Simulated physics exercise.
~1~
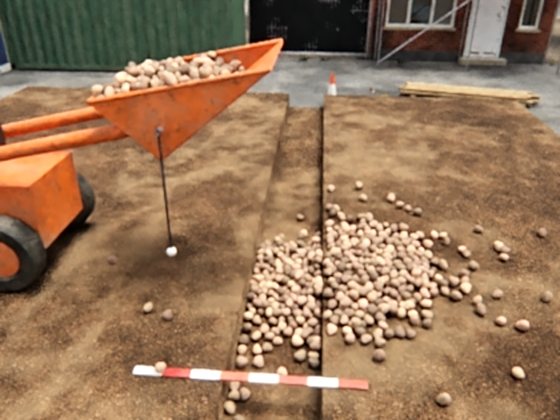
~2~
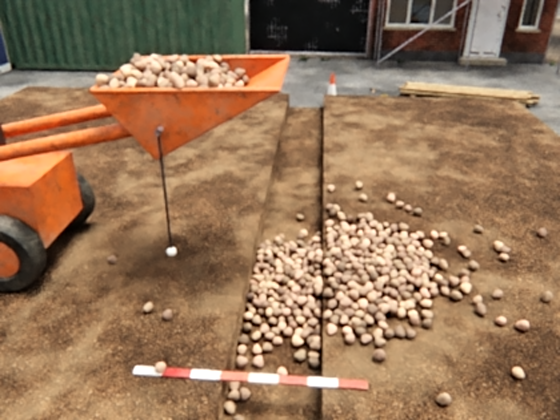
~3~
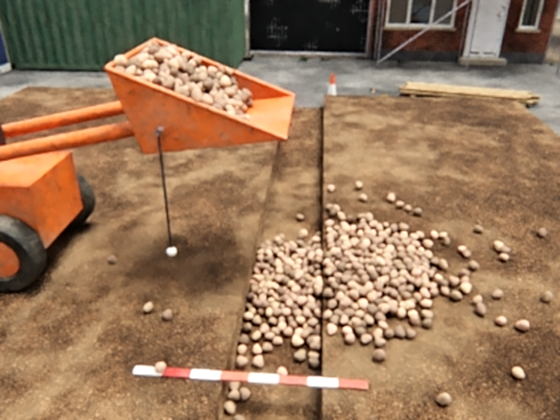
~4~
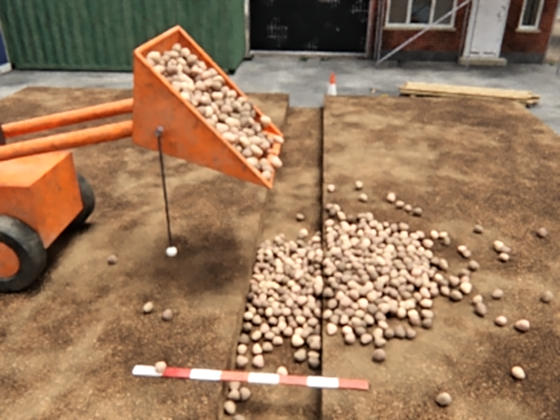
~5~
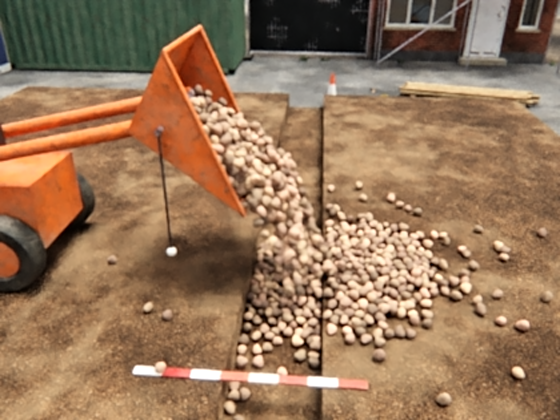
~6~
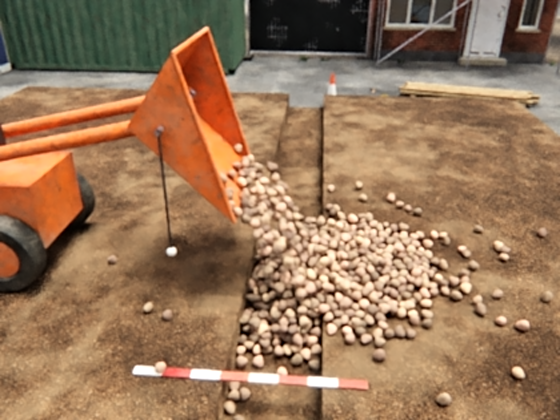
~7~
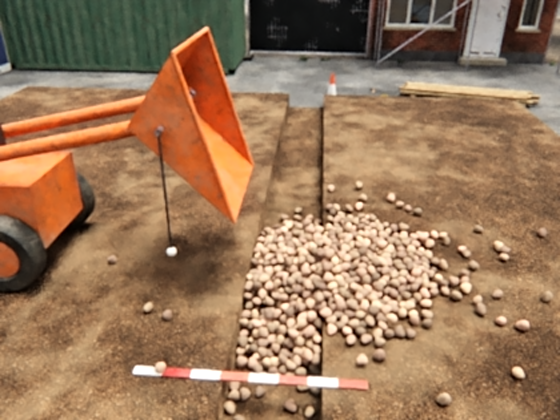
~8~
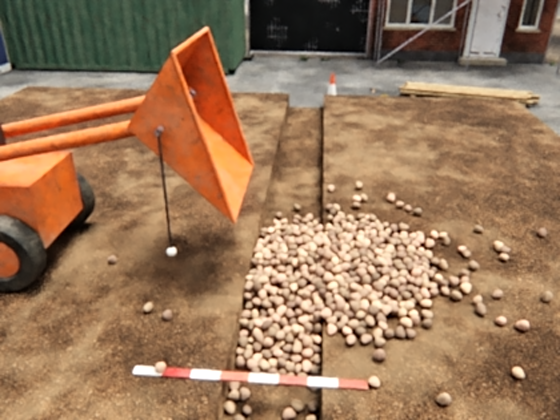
The clip opens on an orange loader at the left, its raised bucket full of rounded stones and tilted back, with an earlier heap lying loose across a trench in the brown ground. The bucket levels and then tips forward to the right, while the stones slide toward its lip. As it steepens, they pour out in a thick stream onto the trench and the near side of the heap. The last few tumble out, leaving the bucket empty and pointing down. At the end it hangs still, and the larger pile fills much of the trench and spreads beyond it, around the striped staff's edge.
